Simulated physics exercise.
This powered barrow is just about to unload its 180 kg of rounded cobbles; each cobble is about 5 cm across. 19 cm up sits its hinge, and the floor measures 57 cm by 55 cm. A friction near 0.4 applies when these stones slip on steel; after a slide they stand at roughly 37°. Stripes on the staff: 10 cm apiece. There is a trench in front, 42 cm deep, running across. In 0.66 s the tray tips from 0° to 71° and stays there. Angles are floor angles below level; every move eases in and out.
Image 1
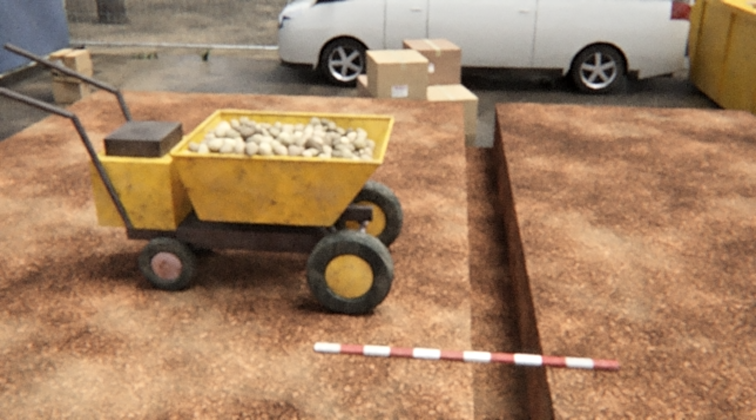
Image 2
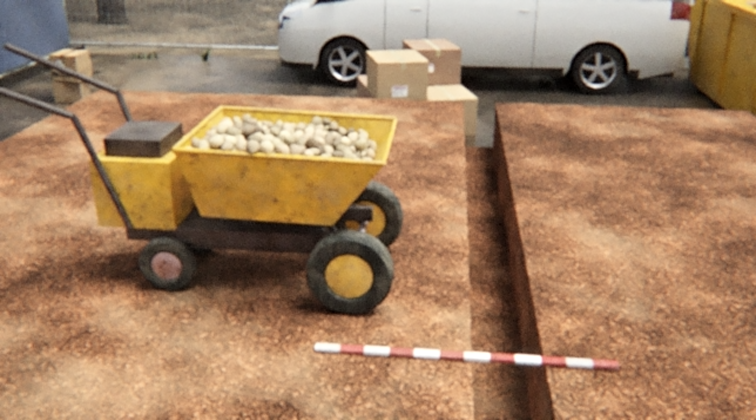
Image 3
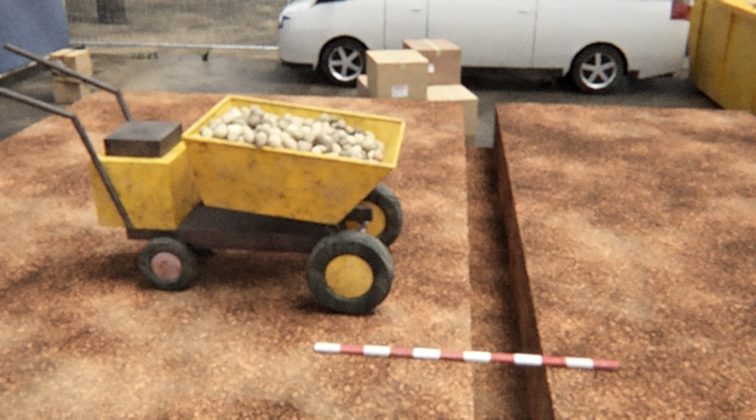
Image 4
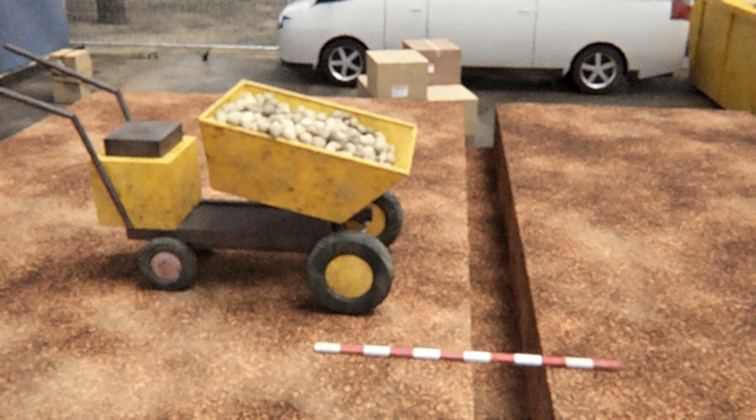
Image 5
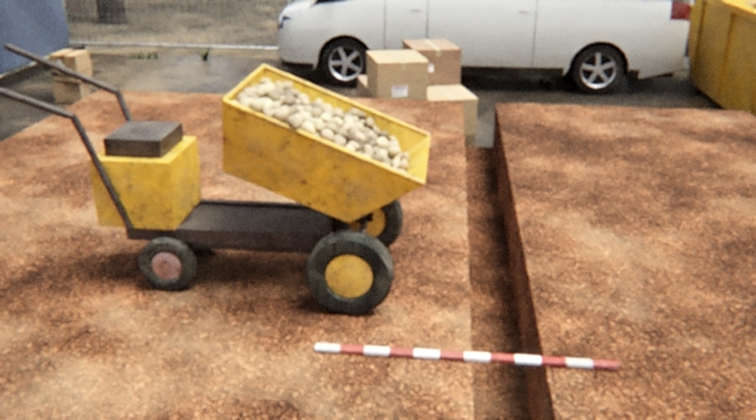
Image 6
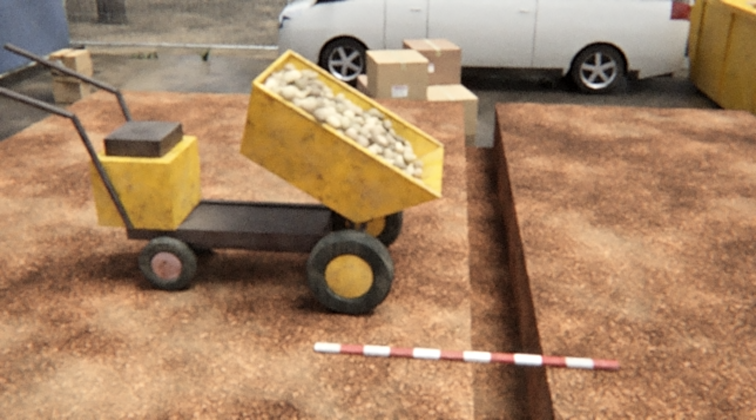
A yellow powered barrow loaded with rounded cobbles standing still beside a trench, its tray steadily tilting down towards the right.
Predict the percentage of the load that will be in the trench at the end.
Predicted: Roughly 54 %.
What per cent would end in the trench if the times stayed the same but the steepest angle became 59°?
It would be close to 40 percent.
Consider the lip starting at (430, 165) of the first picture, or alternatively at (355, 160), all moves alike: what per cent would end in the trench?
Result: Close to 20 then close to 75 per cent.
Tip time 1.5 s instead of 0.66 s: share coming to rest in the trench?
Around 80 per cent would end in the trench.
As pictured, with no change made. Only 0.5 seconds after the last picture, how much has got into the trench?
25 per cent, give or take.
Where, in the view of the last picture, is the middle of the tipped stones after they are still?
Their middle ends up near (522, 328).
Then, 0.2 s after the last picture the floor is at 61°, 100 % in the tray; the foremost stones are at (461, 213).
Then, 0.5 s after the last picture the floor is at 71°, 67 % in the tray, 24 % in the trench, 9 % past the trench; the foremost stones are at (560, 283).
Then, 0.8 s after the last picture the floor is at 71°, 19 % in the tray, 36 % in the trench, 45 % past the trench; the foremost stones are at (751, 298).
Then, 2.8 s after the last picture the floor is at 71°, 0 % in the tray, 54 % in the trench, 46 % past the trench; the foremost stones are past the picture's edge.
